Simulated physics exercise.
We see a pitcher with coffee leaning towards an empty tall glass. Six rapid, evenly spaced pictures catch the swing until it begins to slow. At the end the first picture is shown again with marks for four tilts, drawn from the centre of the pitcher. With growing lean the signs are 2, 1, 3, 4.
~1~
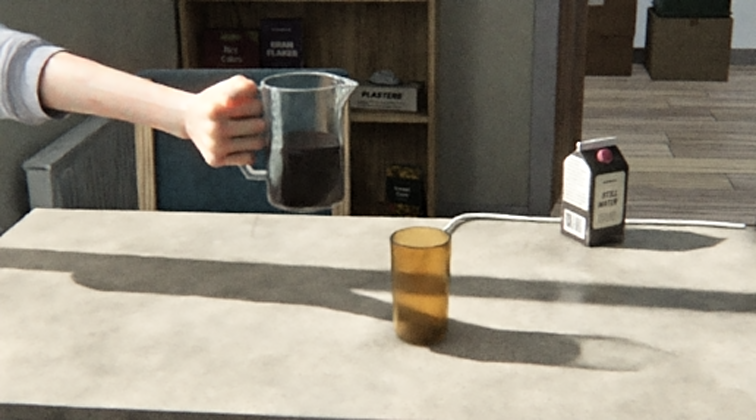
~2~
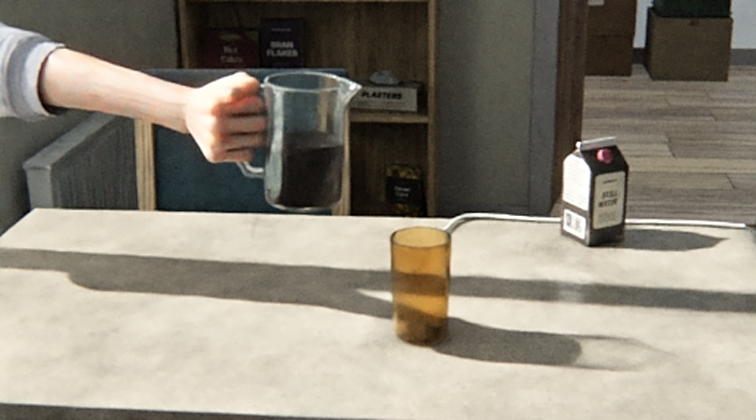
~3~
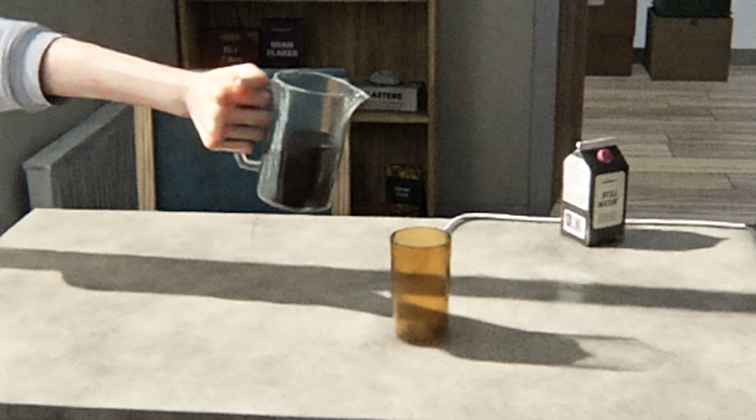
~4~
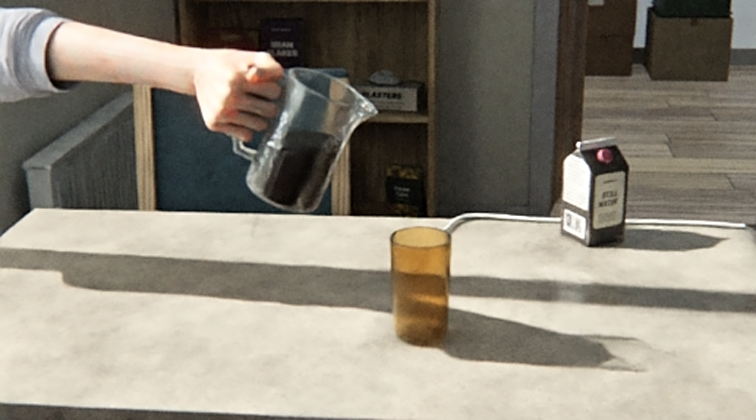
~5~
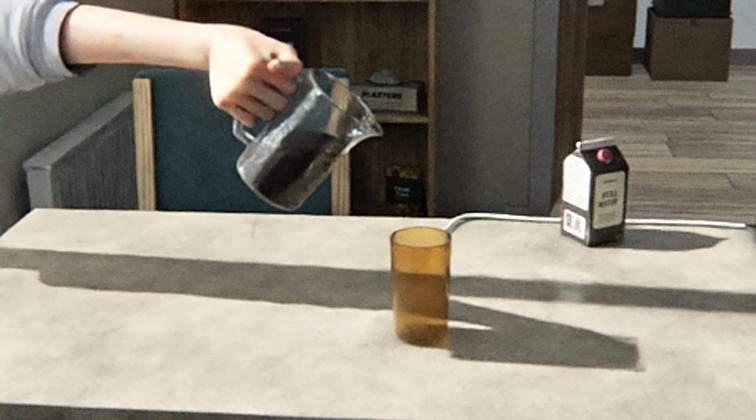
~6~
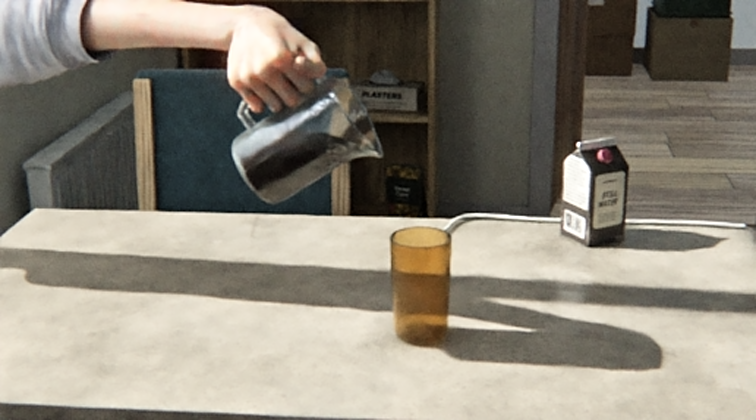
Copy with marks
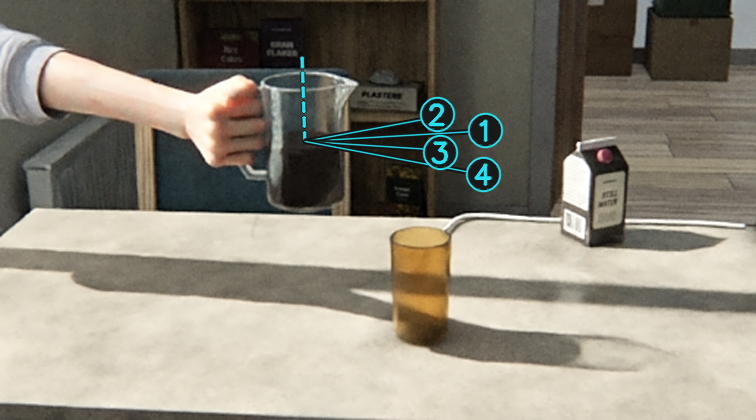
The clip shows a hand holding a glass pitcher of dark liquid above a table, near an empty amber tall glass and a carton. The hand steadily tilts the pitcher to the right, its lip lowering, with nothing leaving it.
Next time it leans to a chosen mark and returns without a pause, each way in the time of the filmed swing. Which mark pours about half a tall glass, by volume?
Use line 2.
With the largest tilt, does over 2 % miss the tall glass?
Yes.
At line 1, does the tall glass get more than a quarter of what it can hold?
Yes, it does.
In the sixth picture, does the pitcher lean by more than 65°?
No.
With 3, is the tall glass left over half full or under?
Over.
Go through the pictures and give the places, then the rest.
Upright, lip at (356, 85); rim of the tall glass round (421, 237); nothing has left yet, in the first frame.
Tipped about 3°, lip at (359, 87); nothing has left yet, in the second frame.
Tipped about 11°, lip at (367, 96); nothing has left yet, in the third frame.
Tipped about 24°, lip at (376, 112); nothing has left yet, in the fourth frame.
Tipped about 40°, lip at (382, 133); nothing has left yet, in the fifth frame.
Tipped about 57°, lip at (382, 155); nothing has left yet, in the sixth frame.
In cyan, 1 at (468, 131); 2 at (421, 119); 3 at (423, 148); 4 at (466, 171).
If 1 is chosen, the tall glass ends with about 69 % of what it can hold.
If 2 is chosen, the tall glass ends with about 50 % of what it can hold.
If 3 is chosen, the tall glass ends with about 84 % of what it can hold; 3 % of the coffee is spilt.
If 4 is chosen, the tall glass ends with about 81 % of what it can hold; 19 % of the coffee is spilt.
